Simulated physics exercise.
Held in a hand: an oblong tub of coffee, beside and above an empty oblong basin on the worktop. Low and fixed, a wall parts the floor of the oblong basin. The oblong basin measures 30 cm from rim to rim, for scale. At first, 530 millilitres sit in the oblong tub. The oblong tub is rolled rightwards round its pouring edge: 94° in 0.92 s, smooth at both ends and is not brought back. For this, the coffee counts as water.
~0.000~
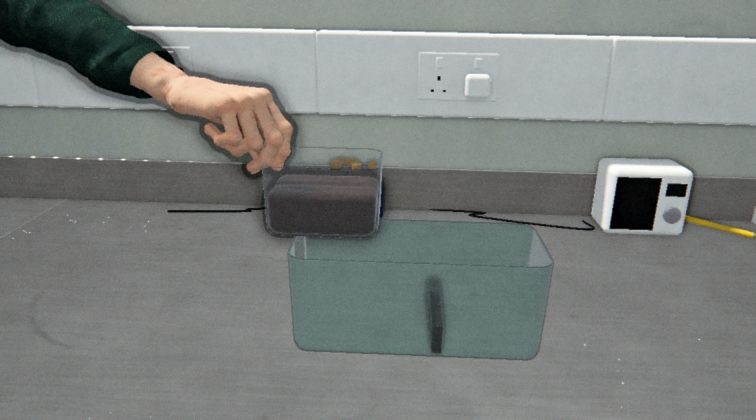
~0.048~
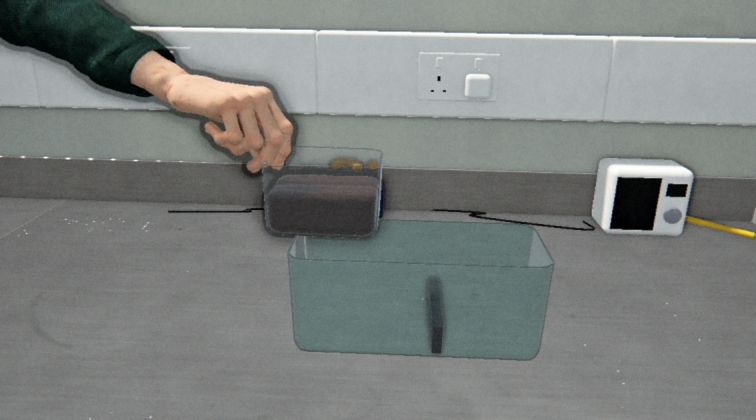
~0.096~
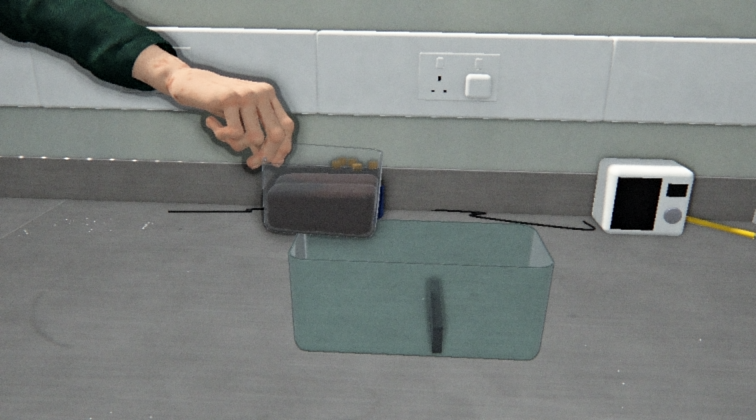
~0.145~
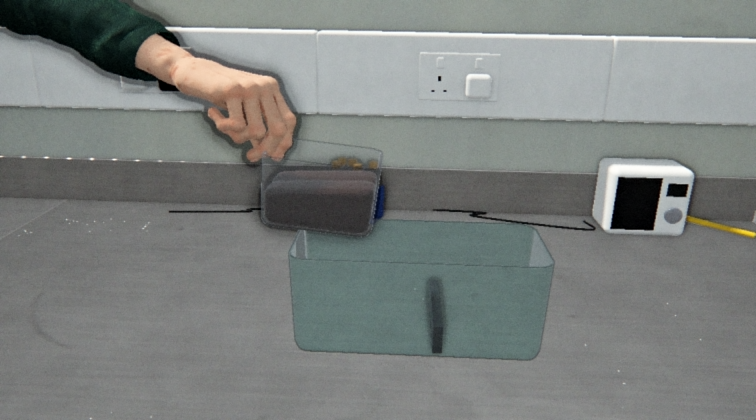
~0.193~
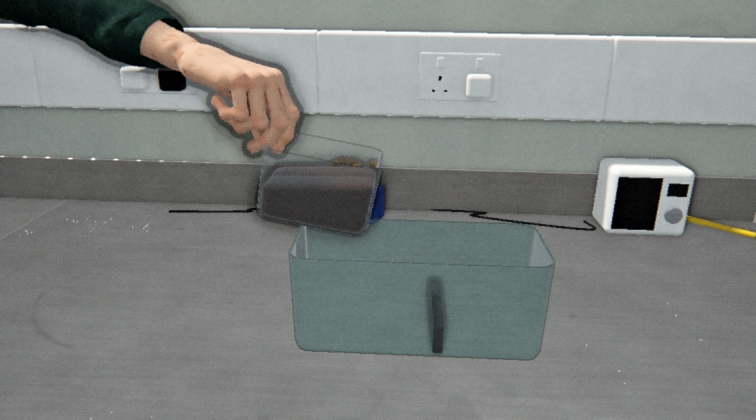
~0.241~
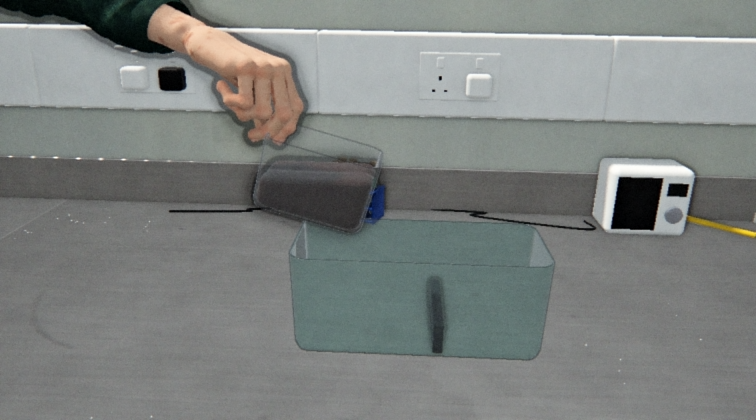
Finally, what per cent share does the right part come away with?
Roughly 77 per cent.
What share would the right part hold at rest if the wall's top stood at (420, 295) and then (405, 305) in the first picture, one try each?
Some 85 in a hundred, then some 85 in a hundred.
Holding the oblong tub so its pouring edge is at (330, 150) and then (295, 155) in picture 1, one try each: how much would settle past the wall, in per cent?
It comes to 10 per cent, and then 10 per cent.
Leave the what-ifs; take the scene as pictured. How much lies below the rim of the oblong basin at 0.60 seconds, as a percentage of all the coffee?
Roughly 0 percent of it.
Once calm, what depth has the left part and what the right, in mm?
6 mm left, 28 mm right.
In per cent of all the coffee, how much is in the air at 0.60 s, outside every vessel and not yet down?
Around 22 in a hundred.
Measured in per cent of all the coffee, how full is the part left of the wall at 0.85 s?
I'd say near 4 percent.
Then, 0.60 s in, the tilt is 68° and 77 per cent is still to pour, 0 is left of the wall and 0 right of it.
Then, 0.85 s in, the tilt is 93° and 23 per cent is still to pour, 4 is left of the wall and 53 right of it.
Then, 1.12 s in, the tilt is 94° and 5 per cent is still to pour, 13 is left of the wall and 75 right of it.
Then, 1.42 s in, the tilt is 94° and 2 per cent is still to pour, 19 is left of the wall and 77 right of it.
Finally, 22 per cent lies left of the wall, 77 right of it and 1 outside.
